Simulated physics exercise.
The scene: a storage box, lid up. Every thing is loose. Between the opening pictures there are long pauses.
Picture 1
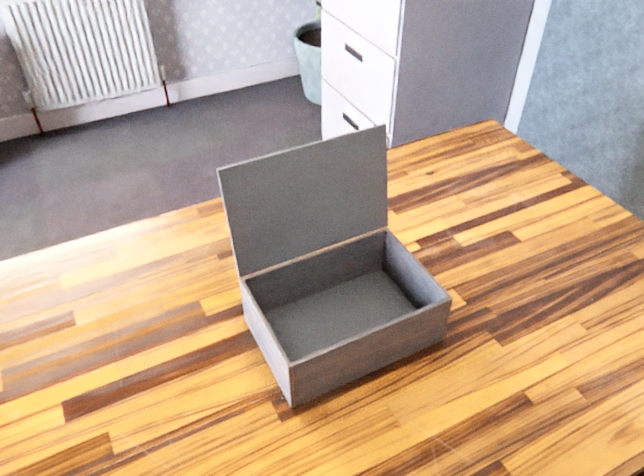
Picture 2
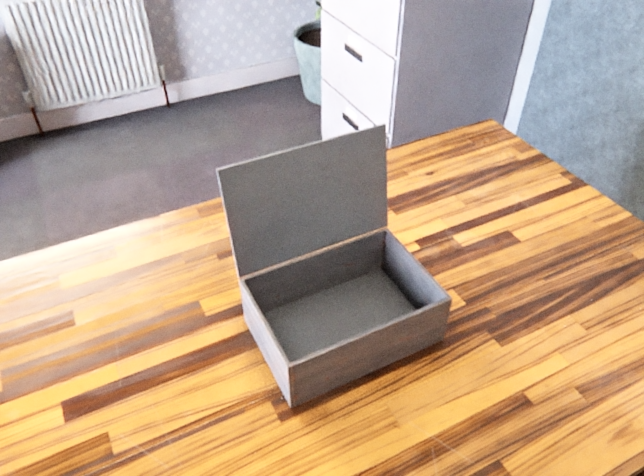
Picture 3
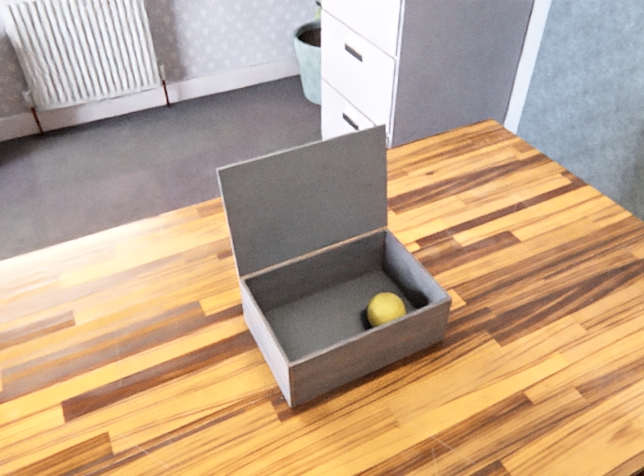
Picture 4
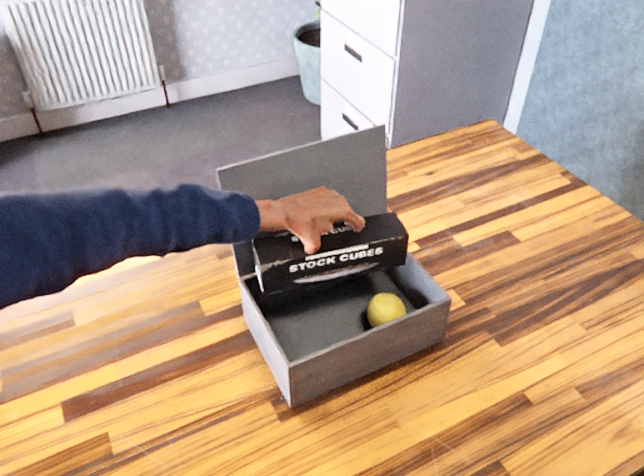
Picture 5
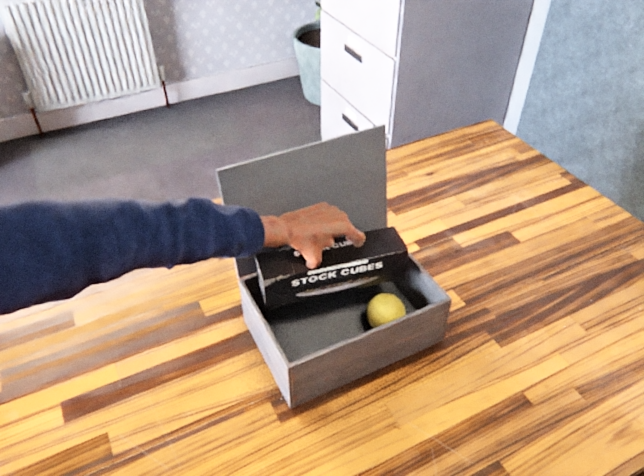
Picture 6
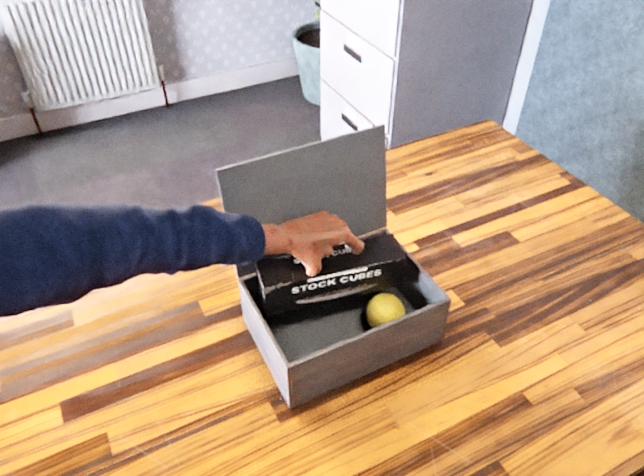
The clip shows an open, empty grey box on a striped wooden surface, then a yellowish ball inside it at the right; an arm in a dark blue sleeve then lowers a black stock cubes carton into the box behind the ball.
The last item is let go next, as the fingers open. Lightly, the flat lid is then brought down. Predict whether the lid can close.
Prediction: The lid closes.
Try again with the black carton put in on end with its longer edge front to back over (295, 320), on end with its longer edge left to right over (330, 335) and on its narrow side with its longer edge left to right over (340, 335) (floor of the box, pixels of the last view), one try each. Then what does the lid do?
Going in order, the lid is left partly open, then is left partly open, then comes down all the way.
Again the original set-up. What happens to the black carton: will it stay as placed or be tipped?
In the end, it keeps its orientation.
Then, 0.90 s after the last picture, lid starting down; black carton slid a little near (335, 294); yellow lemon rolled a little.
Then, 1.60 s after the last picture, lid 59° above the rim; black carton slid a little near (335, 294); yellow lemon rolled a little.
Then, 2.10 s after the last picture, lid 17° above the rim; black carton slid a little near (335, 294); yellow lemon rolled a little.
At rest, lid shut; moved from the start, black carton; yellow lemon in place. Seen from the same camera at the end, black carton near (335, 294).
